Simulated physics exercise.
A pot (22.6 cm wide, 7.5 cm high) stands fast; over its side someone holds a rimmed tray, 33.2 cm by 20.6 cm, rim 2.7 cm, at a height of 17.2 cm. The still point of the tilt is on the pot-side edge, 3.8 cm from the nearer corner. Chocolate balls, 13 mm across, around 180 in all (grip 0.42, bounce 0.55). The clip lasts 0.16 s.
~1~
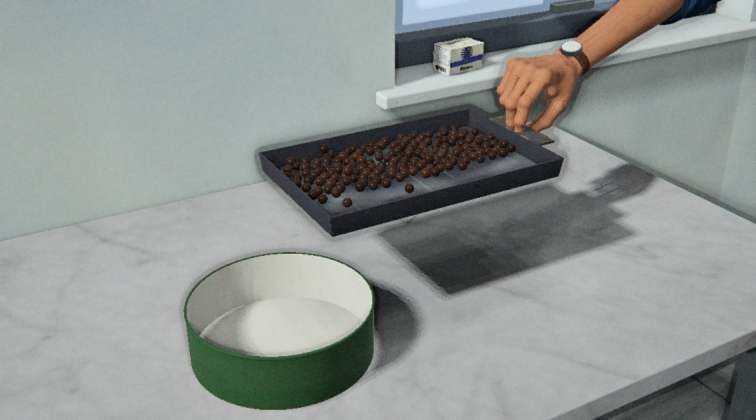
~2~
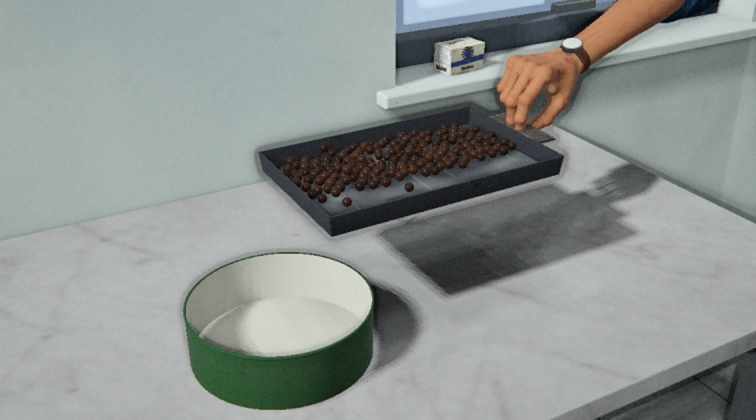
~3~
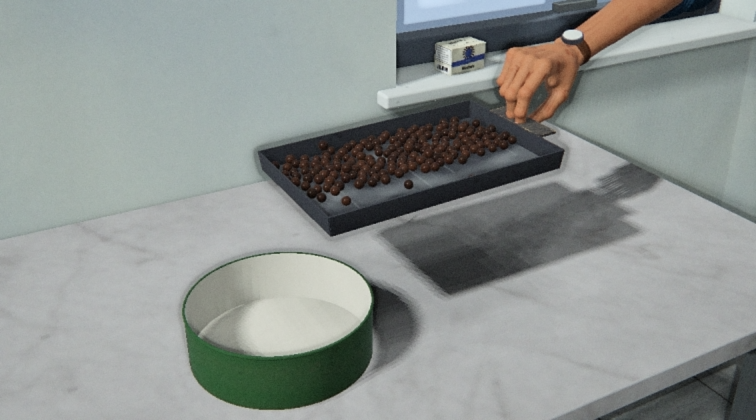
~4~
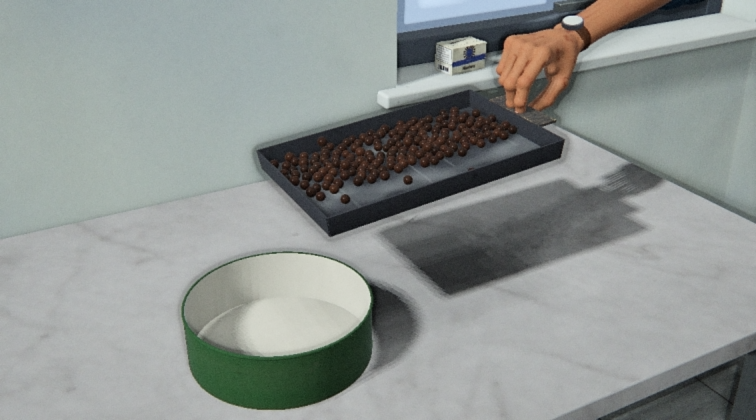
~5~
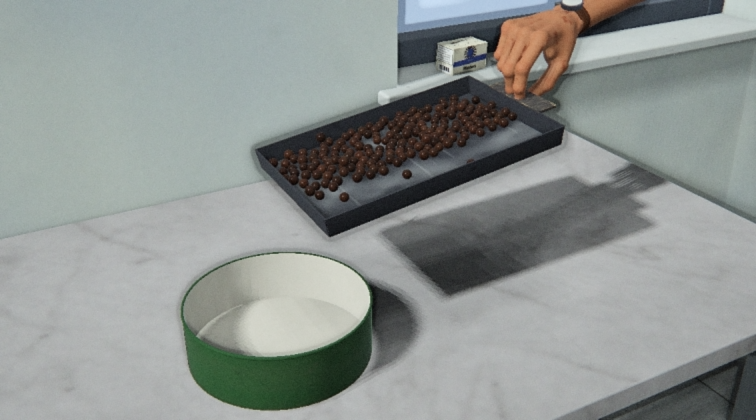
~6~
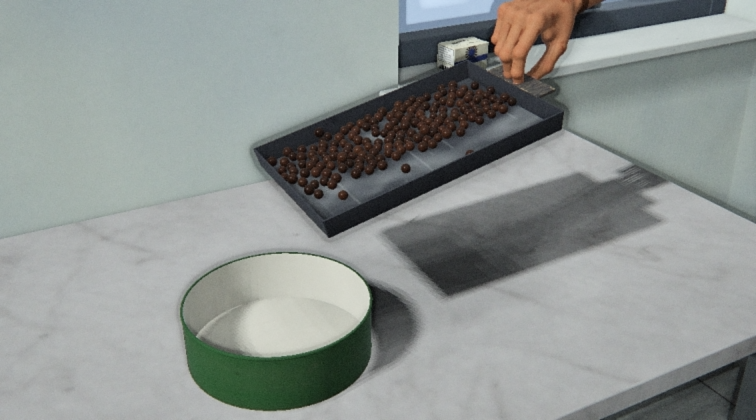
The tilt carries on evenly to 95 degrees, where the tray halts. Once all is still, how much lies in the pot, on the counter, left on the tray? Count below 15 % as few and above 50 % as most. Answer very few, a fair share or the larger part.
Pot: The larger part, counter: Very few, tray: Very few.
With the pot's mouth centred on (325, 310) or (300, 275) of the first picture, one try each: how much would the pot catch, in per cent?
Some 70 and 65 per cent.
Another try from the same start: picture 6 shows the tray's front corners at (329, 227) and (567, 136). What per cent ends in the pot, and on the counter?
Pot 40, counter 60.
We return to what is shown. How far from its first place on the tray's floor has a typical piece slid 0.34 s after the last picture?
Roughly 8 cm.
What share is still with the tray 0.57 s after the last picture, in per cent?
Roughly 80 per cent.
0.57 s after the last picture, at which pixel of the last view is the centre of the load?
Around (284, 192).
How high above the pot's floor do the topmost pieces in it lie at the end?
About 3.0 cm.
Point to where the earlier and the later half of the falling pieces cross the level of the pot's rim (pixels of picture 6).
First near (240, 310), later near (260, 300).
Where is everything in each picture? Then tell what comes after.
The first frame shows tray tilt 0 degrees, front corners at (332, 216) and (560, 157); middle of the pieces at (395, 161); pot at (280, 300).
The second frame shows tray tilt 1 degrees, front corners at (331, 216) and (561, 155); middle of the pieces at (395, 159).
The third frame shows tray tilt 2 degrees, front corners at (330, 216) and (561, 149); middle of the pieces at (395, 156).
The fourth frame shows tray tilt 5 degrees, front corners at (328, 216) and (561, 139), lowest corner left front; middle of the pieces at (394, 150).
The fifth frame shows tray tilt 8 degrees, front corners at (326, 218) and (561, 126), lowest corner left front; middle of the pieces at (393, 143).
The sixth frame shows tray tilt 12 degrees, front corners at (325, 219) and (560, 111), lowest corner left front; middle of the pieces at (392, 135); pot at (277, 300).
Then, 0.34 s after the last picture, tilt 53 degrees; the tray holds 100 %, the pot 0 %.
Then, 0.57 s after the last picture, tilt 80 degrees; the tray holds 80 %, the pot 0 %.
Then, 0.90 s after the last picture, tilt 95 degrees; the tray holds 15 %, the pot 65 %.
In the end, pot 95 %, counter 5 %, tray 0 %.
